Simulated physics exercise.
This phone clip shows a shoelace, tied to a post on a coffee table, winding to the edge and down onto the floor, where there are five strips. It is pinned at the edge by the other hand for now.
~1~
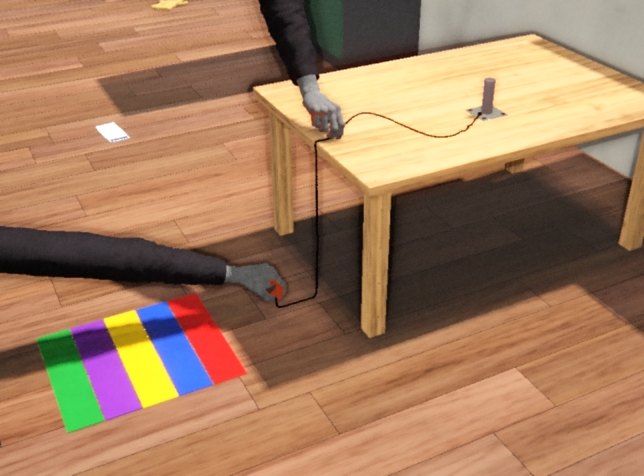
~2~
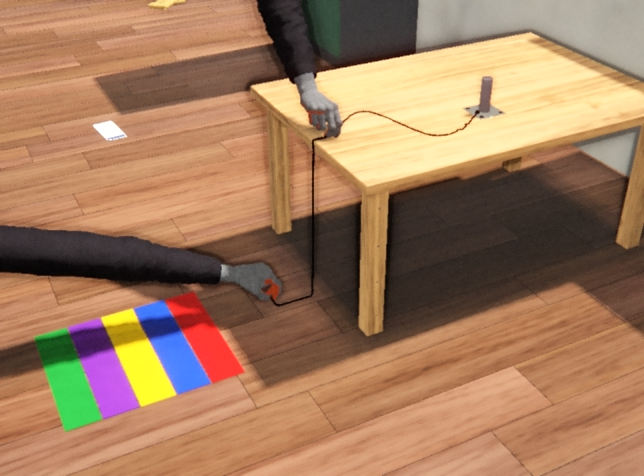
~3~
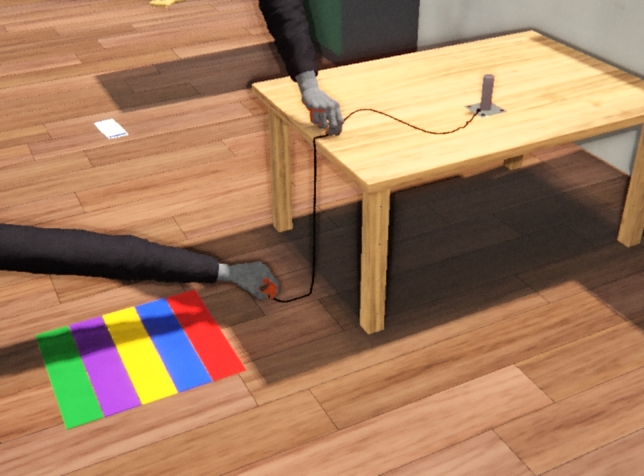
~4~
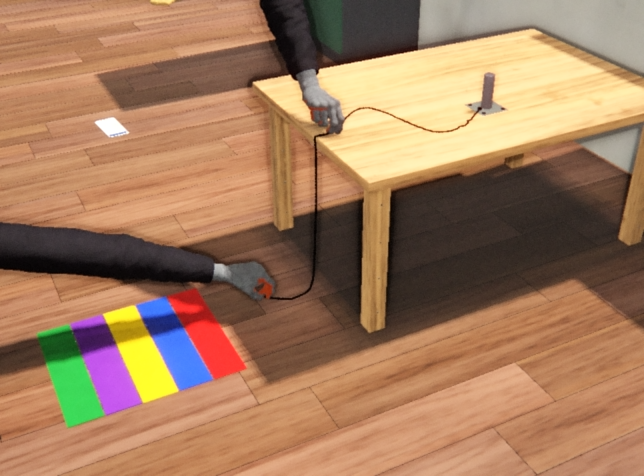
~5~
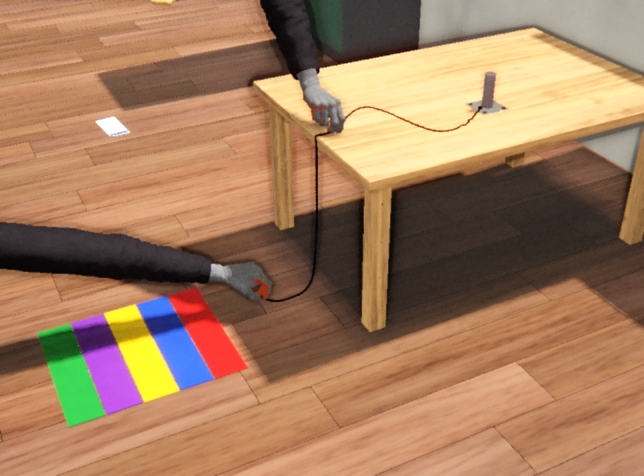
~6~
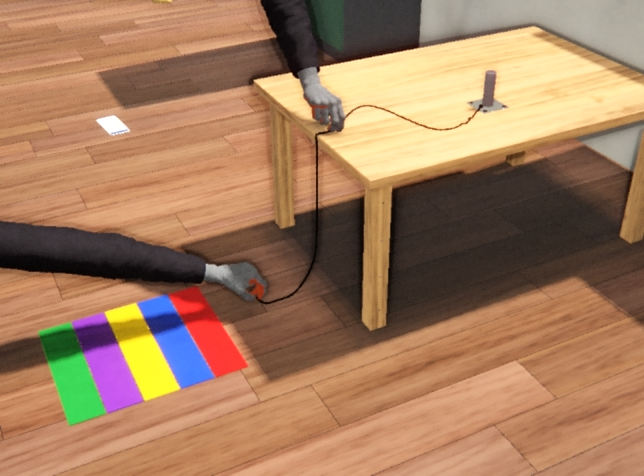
Beside a coffee table, a gloved hand drawing a shoelace's end slightly left near coloured strips, another hand pinning it at the edge.
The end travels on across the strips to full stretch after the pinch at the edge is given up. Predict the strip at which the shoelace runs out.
I would say the green strip.
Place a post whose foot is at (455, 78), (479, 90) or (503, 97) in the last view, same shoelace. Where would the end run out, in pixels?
In order, near (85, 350), (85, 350) and (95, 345).
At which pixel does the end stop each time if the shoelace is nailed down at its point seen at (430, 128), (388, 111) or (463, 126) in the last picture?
That would be (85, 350) for the first, (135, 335) for the second and (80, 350) for the third.
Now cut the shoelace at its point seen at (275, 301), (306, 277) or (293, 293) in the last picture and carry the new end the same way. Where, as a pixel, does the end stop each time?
Well, that gives around (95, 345) the first time, (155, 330) the next and (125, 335) the last.
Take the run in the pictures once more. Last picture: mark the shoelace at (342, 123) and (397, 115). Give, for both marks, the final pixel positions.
One ends up around (284, 172), the other around (362, 129).
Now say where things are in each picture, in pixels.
The first frame shows end (276, 298); red (221, 362); blue (188, 373); yellow (153, 385); purple (117, 396); green (80, 408).
The second frame shows end (272, 297); shoelace through (465, 124) (410, 128) (349, 117) (314, 151) (313, 219) (312, 280).
The third frame shows end (269, 296).
The fourth frame shows end (265, 296); shoelace through (467, 121) (412, 124) (351, 113) (316, 147) (316, 215) (313, 277).
The fifth frame shows end (262, 297).
The sixth frame shows end (257, 297); shoelace through (469, 119) (413, 122) (353, 111) (317, 145) (317, 213) (307, 277).
Soon after, end near (124, 337); over yellow.
After that, end near (86, 348); over purple.
At the stop, end near (63, 355); over green. The green one.
